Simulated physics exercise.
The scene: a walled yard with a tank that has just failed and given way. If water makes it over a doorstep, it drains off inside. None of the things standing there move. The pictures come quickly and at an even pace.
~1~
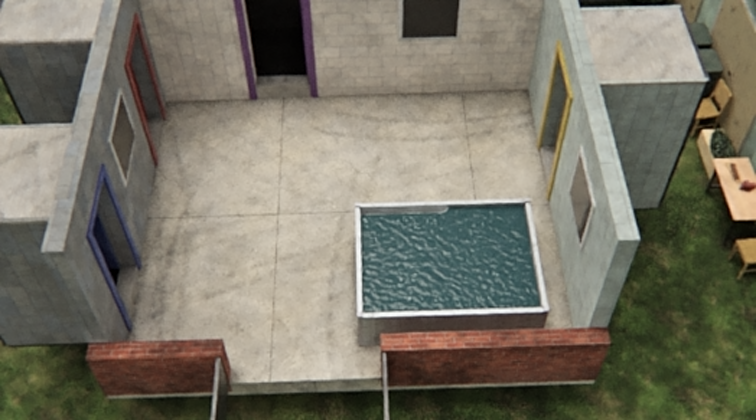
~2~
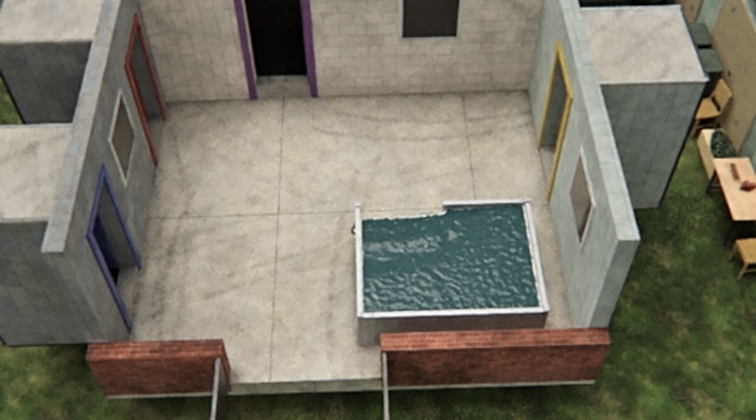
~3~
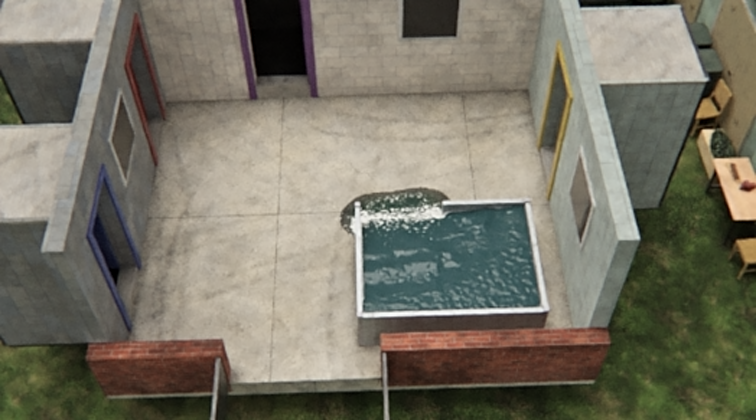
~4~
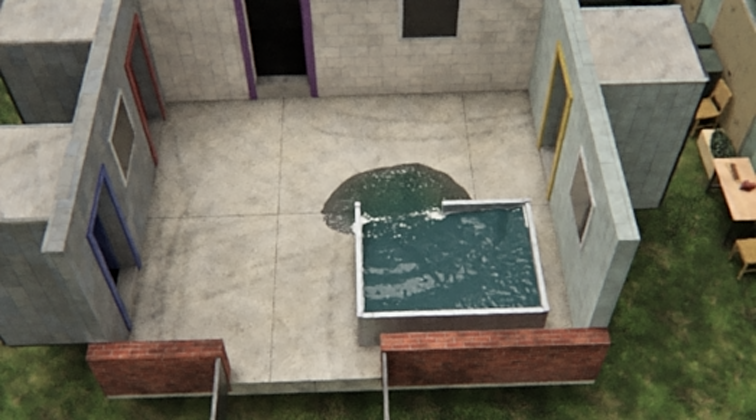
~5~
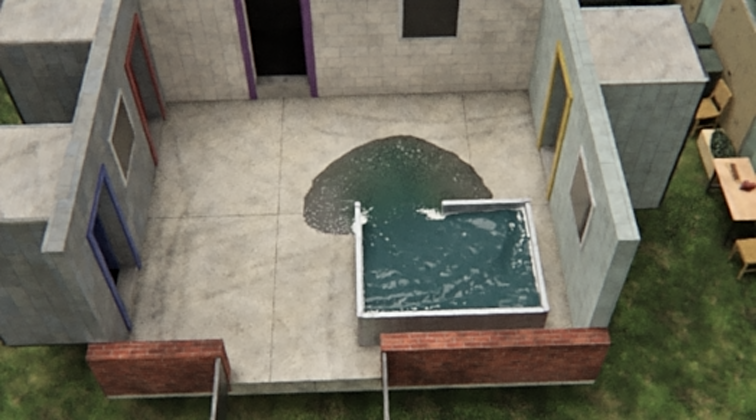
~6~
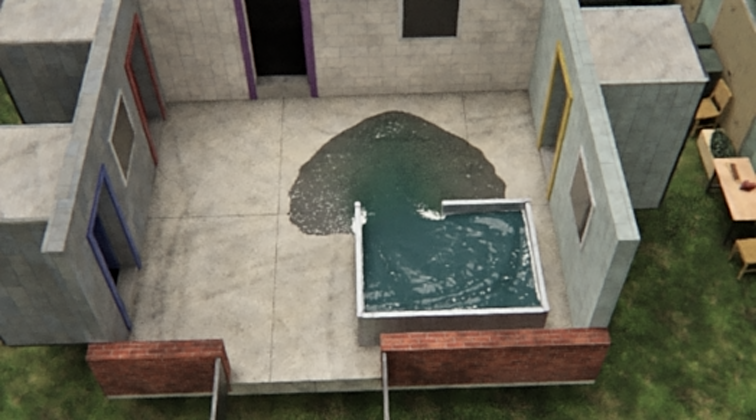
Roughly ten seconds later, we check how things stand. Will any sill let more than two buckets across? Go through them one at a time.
The yellow door is going to let through no more than allowed; the red door is going to let through more than allowed; the purple door is going to let through no more than allowed; the blue door is going to let through no more than allowed.
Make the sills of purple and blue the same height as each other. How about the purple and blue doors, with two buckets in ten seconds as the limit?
The purple door runs over, the blue door stays within.
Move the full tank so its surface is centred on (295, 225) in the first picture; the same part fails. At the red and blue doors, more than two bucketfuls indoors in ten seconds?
The red door tops the threshold, and the blue door remains within limits.
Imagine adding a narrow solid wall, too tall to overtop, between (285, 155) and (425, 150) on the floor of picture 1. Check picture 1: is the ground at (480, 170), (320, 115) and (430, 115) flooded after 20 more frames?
Taking the points in turn, they are inundated, high and dry and inundated.
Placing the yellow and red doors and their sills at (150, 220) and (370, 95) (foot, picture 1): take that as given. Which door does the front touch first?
It's the red-painted one.
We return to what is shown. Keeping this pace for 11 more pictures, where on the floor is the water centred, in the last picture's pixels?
It's close to (401, 217).
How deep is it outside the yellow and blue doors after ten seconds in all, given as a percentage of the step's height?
Depth ratios, approx.: 50 and 60 percent.
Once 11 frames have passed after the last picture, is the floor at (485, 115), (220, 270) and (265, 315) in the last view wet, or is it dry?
Result, as listed: Wetted / not wetted / not wetted.
A moment on, water covers 35 % of the floor; the yellow door not reached, the red door not reached, the purple door wet at the sill, nothing in, the blue door not reached.
Next, water covers 45 % of the floor; the yellow door wet at the sill, nothing in, the red door not reached, the purple door wet at the sill, nothing in, the blue door not reached.
Then, water covers 55 % of the floor; the yellow door wet at the sill, nothing in, the red door far over two buckets in, the purple door wet at the sill, nothing in, the blue door not reached.
Later, water covers 85 % of the floor; the yellow door wet at the sill, nothing in, the red door far over two buckets in, the purple door wet at the sill, nothing in, the blue door wet at the sill, nothing in.
In the end, water covers 95 % of the floor; the yellow door wet at the sill, nothing in, the red door far over two buckets in, the purple door wet at the sill, nothing in, the blue door wet at the sill, nothing in.
